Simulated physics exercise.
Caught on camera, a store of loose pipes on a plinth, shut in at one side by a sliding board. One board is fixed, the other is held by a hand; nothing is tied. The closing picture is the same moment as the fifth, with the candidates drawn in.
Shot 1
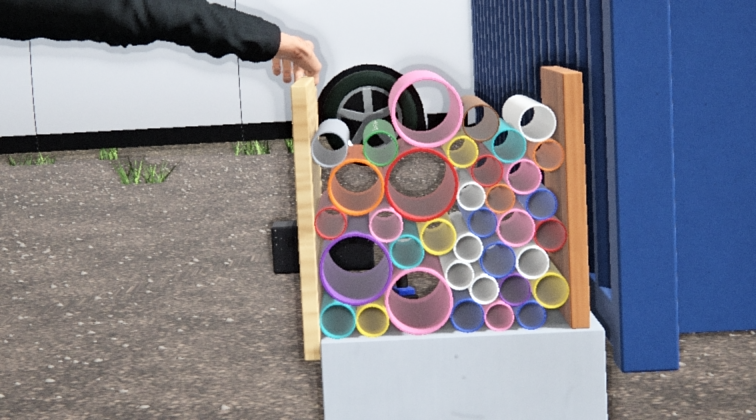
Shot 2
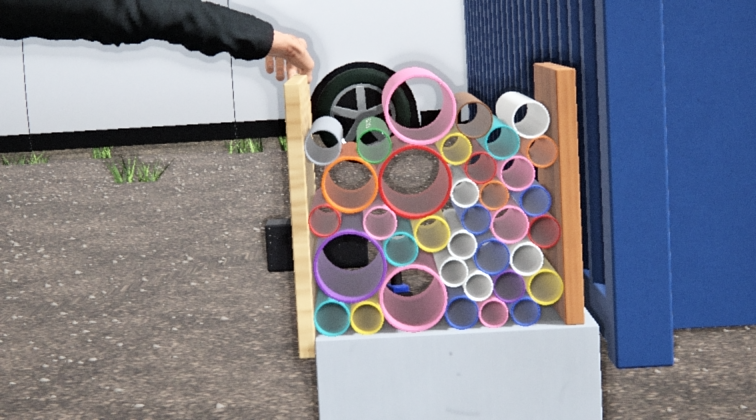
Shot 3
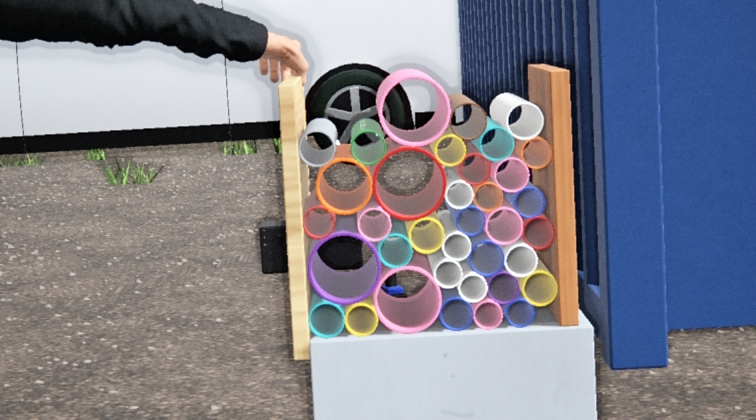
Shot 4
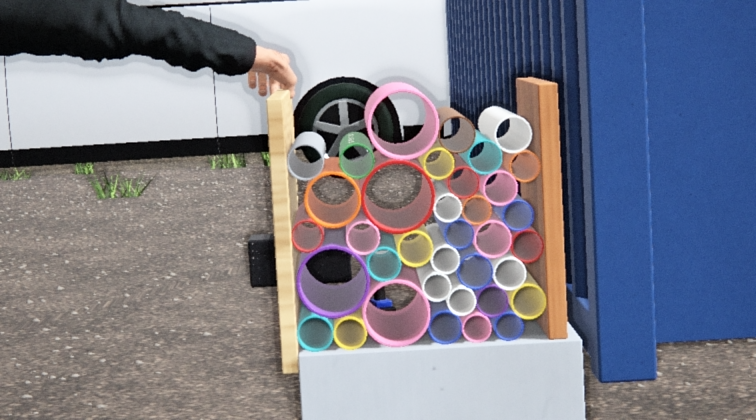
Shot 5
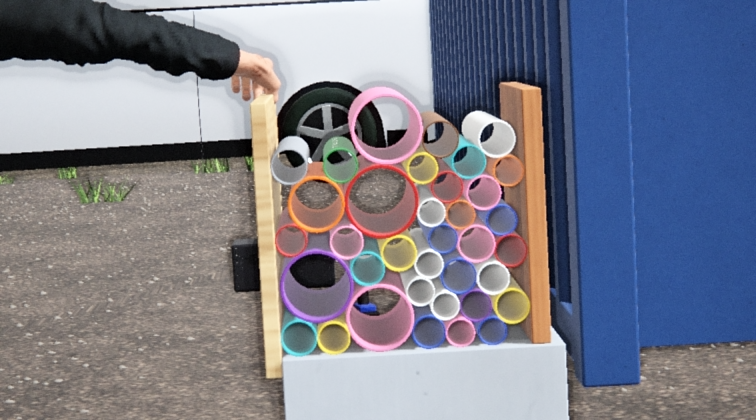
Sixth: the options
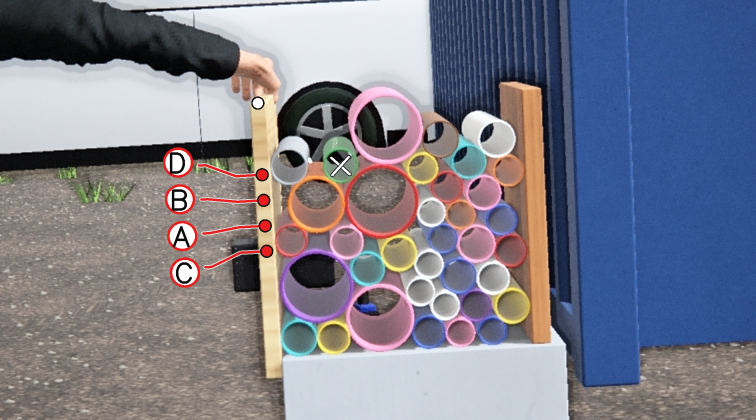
A stack of colourful open pipes in pink, red, orange, purple, yellow, turquoise, blue and white sits on a pale plinth, seen nearly straight on, outdoors over rough ground. A black-sleeved arm reaches from the upper left, its hand on top of the light wooden board, with a darker board, blue wall and wheel nearby. The view drifts slightly, shifting everything gently left, while the pipes stay packed.
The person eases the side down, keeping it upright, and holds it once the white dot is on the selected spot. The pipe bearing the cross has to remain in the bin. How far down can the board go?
C is the limit.
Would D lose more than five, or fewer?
Fewer than five.
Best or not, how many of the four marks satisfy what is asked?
Four of the four.
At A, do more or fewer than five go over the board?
It loses fewer than five.
On the copy, A at (265, 226); B at (264, 201); C at (267, 251); D at (262, 174); the cross at (340, 166); the white dot at (258, 103).
On C. First, top of the board (270, 167).
Then, top of the board (274, 240).
Finally, top of the board (275, 250), one out over the board, the crossed one still inside.
By contrast, A keeps the crossed one inside; B keeps the crossed one inside; D keeps the crossed one inside.
